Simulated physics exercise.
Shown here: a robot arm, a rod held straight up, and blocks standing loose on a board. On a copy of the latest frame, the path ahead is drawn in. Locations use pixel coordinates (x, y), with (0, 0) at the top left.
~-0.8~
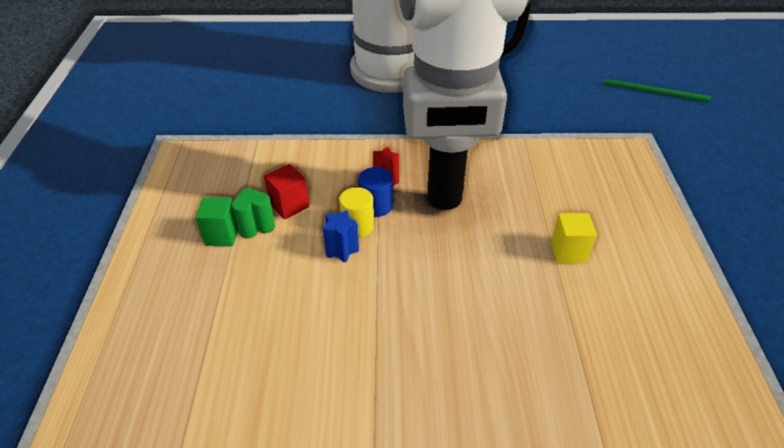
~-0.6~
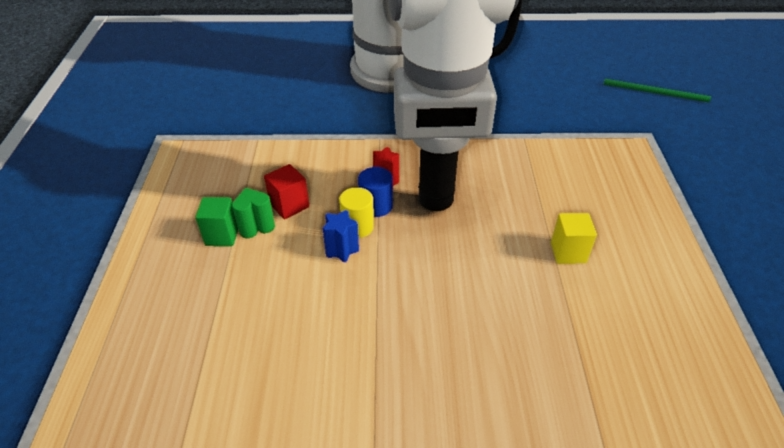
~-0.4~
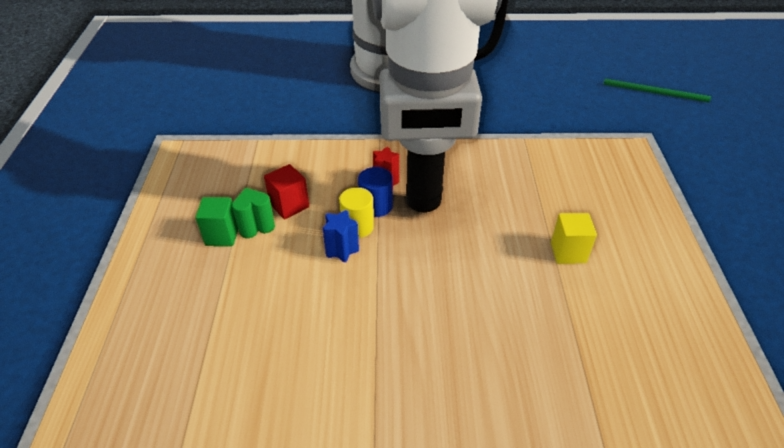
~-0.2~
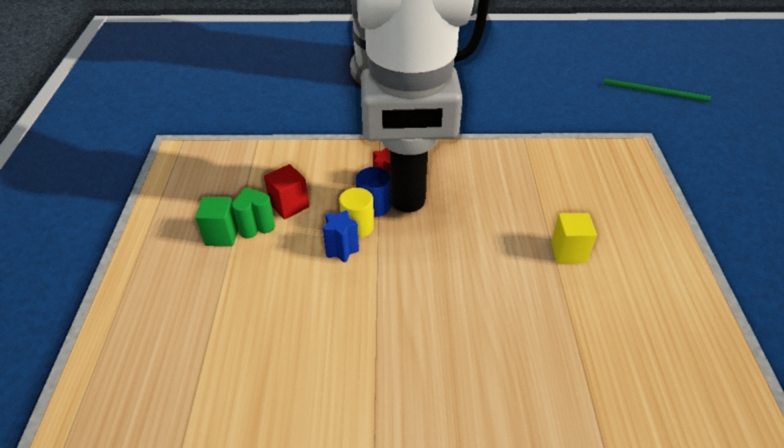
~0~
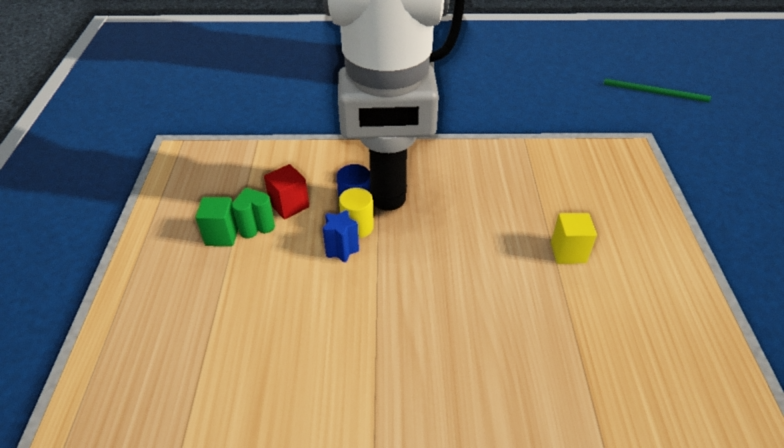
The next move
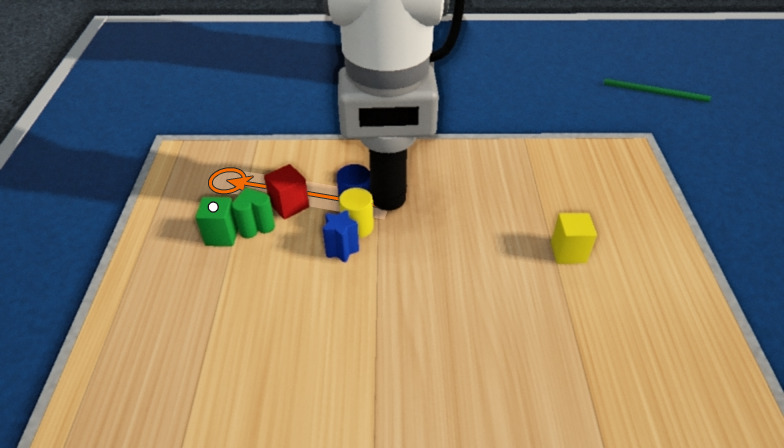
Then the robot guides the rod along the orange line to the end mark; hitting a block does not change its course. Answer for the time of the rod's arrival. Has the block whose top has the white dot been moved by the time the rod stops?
No.
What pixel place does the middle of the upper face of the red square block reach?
Expect it around (256, 181).
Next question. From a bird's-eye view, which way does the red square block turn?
It makes a counterclockwise turn.
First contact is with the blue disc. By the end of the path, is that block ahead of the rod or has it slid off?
The rod still has it in front.
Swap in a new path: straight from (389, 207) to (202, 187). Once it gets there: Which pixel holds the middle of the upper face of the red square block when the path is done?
Around (217, 185).
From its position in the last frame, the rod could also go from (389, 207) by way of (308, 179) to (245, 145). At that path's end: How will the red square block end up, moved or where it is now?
It is no longer where it was.
The line goes from (389, 207) directly to (227, 181); the dot is on the green square block.
What follows on the original path. One third of the way, rod (331, 190); red square block (267, 179), turned 15° anticlockwise; blue disc (295, 165).
Two thirds of the way, rod (277, 181); green heart-shaped block (247, 201); red square block (258, 181), turned 30° anticlockwise; blue disc (244, 151).
At the end, rod (225, 173); green square block unmoved; green heart-shaped block (247, 202); red square block (256, 181), turned 35° anticlockwise; blue disc (202, 137).
